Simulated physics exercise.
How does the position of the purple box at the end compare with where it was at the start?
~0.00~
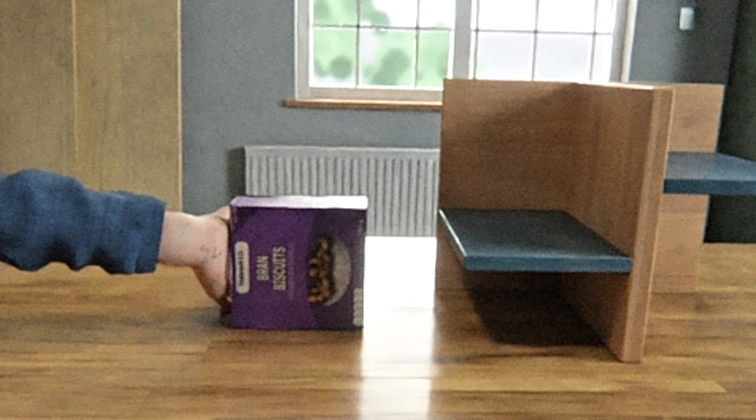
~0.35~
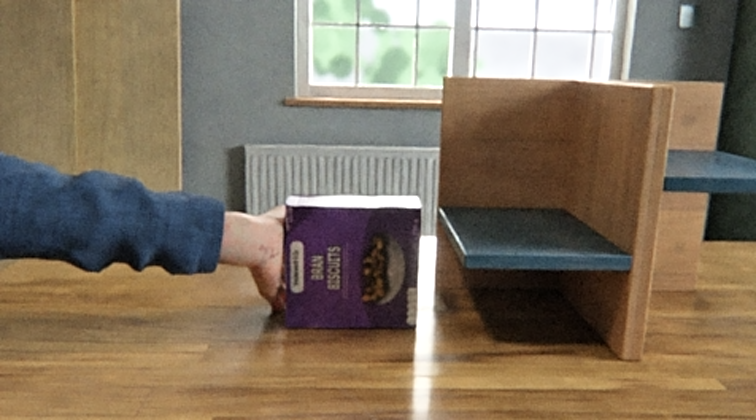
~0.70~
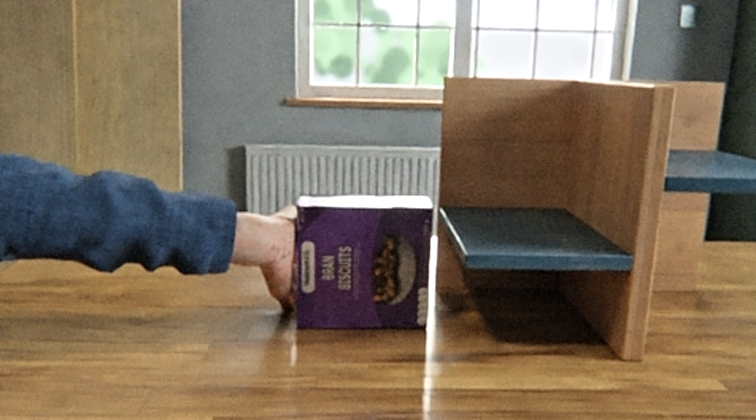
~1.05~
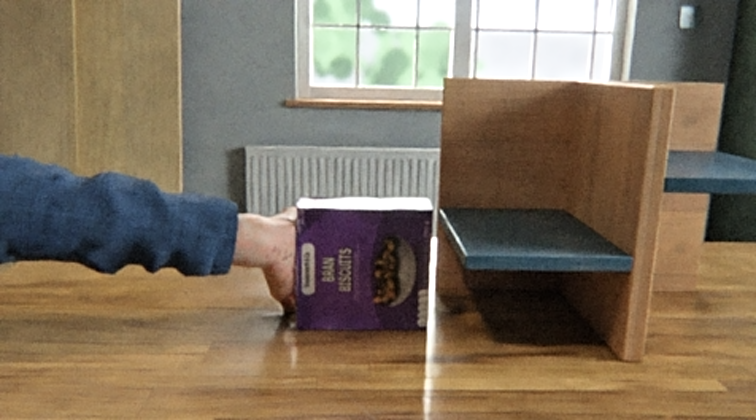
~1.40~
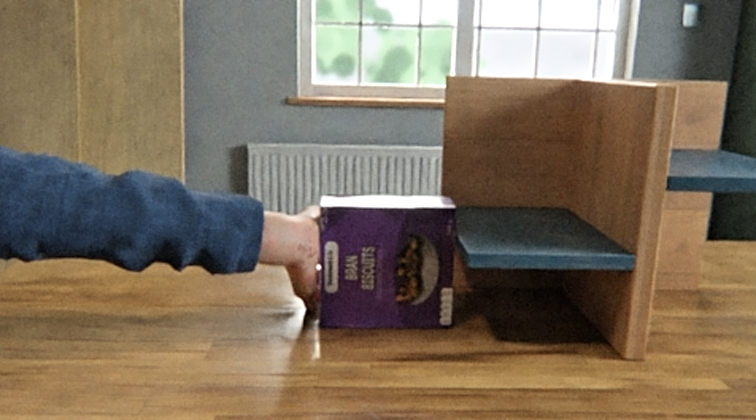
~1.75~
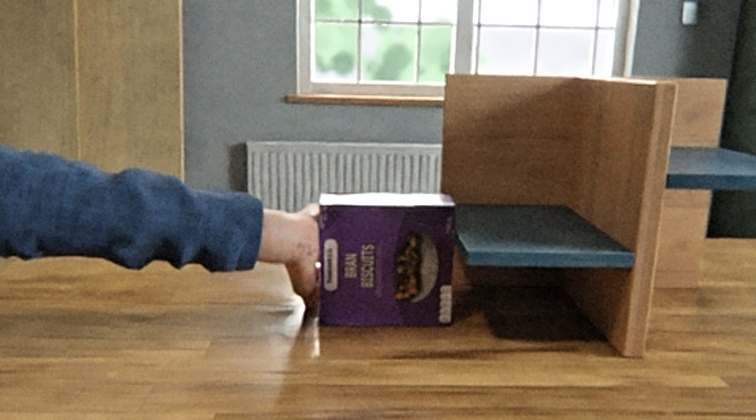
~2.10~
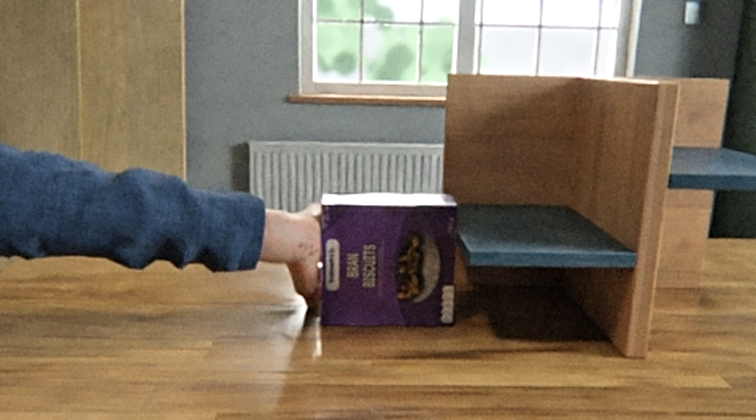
At the start the purple box sits with a clear gap between it and the shelf unit. By the end it is farther to the right, right up at the near edge of the shelf.
A purple box of bran biscuits lies on a wooden surface at the left of a low wooden shelf unit with dark blue ledges, seen from the side by a slightly swaying camera. Behind are a grey wall, a white radiator and a bright window. A hand in a blue sleeve reaches in from the left and pushes the box rightward toward the opening under the nearer ledge. The box slides, pauses briefly just short of the shelf, then moves a little farther. It stops against the shelf's edge and stays outside, with the hand still behind it.
